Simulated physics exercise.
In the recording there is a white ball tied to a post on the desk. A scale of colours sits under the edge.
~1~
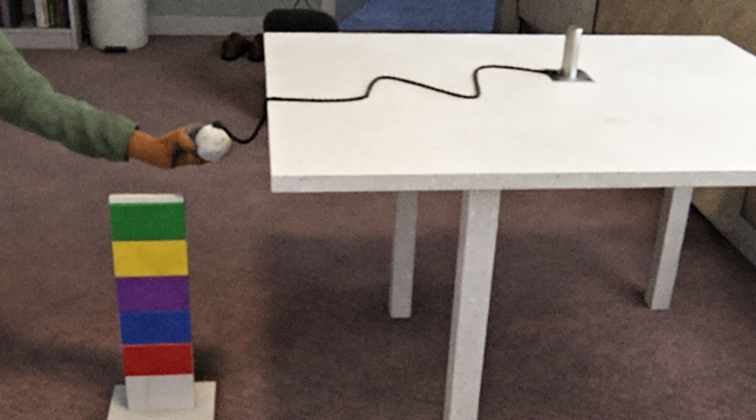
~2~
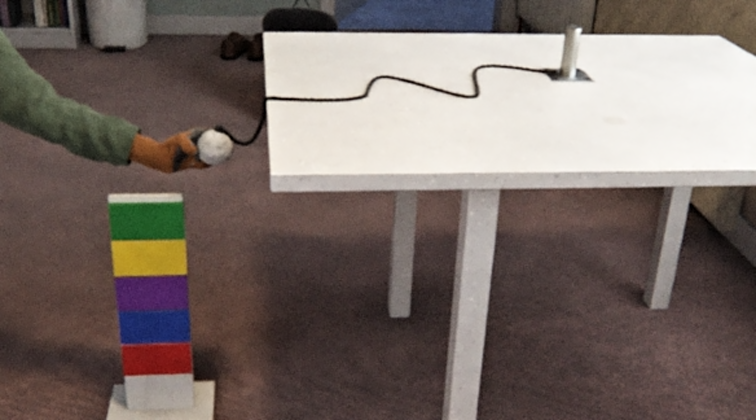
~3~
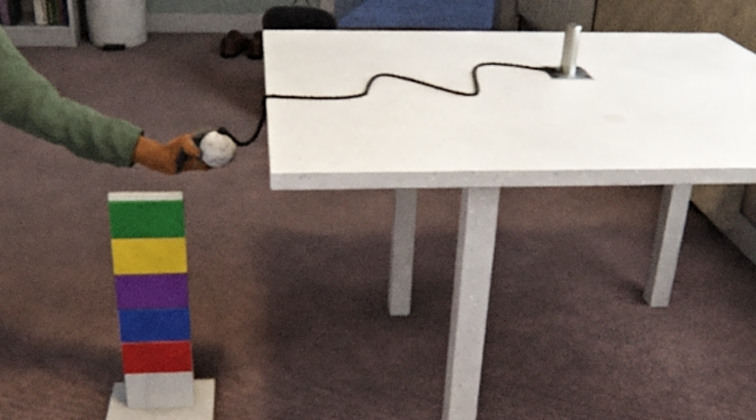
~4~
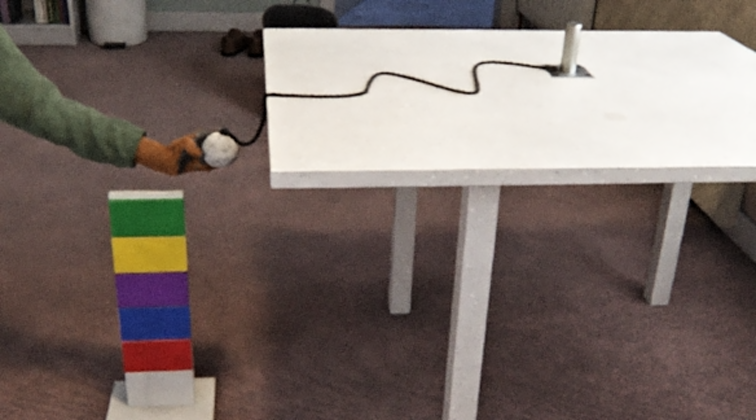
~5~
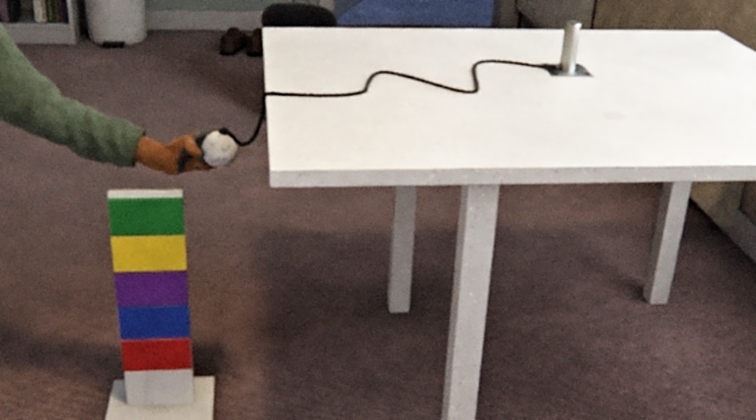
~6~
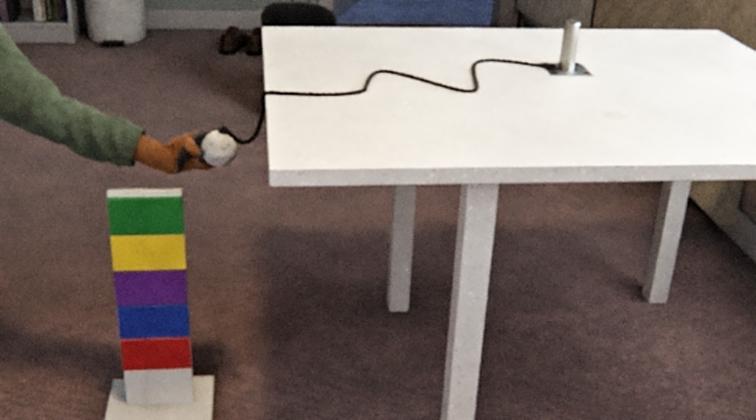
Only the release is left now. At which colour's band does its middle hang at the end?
The blue band.
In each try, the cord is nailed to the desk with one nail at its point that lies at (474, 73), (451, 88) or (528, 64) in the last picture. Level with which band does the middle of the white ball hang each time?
Note: Try 1 purple; try 2 yellow; try 3 blue.
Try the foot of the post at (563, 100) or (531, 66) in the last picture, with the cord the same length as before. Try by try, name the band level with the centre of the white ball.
For the first spot, red; for the second, red.
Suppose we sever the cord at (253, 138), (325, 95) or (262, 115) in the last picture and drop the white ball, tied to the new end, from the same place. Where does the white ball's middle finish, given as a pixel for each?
The pixels are (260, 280), (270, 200) and (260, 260), in the order of the tries.
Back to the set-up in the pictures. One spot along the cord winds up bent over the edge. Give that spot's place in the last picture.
About (373, 75).
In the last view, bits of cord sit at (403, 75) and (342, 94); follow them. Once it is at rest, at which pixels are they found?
Near (305, 84) and (267, 163).
Soon after, ball near (244, 306); level with blue.
Then, ball near (291, 304); level with blue.
Further on, ball near (254, 314); level with blue.
At rest, ball near (272, 312); level with blue. At blue.
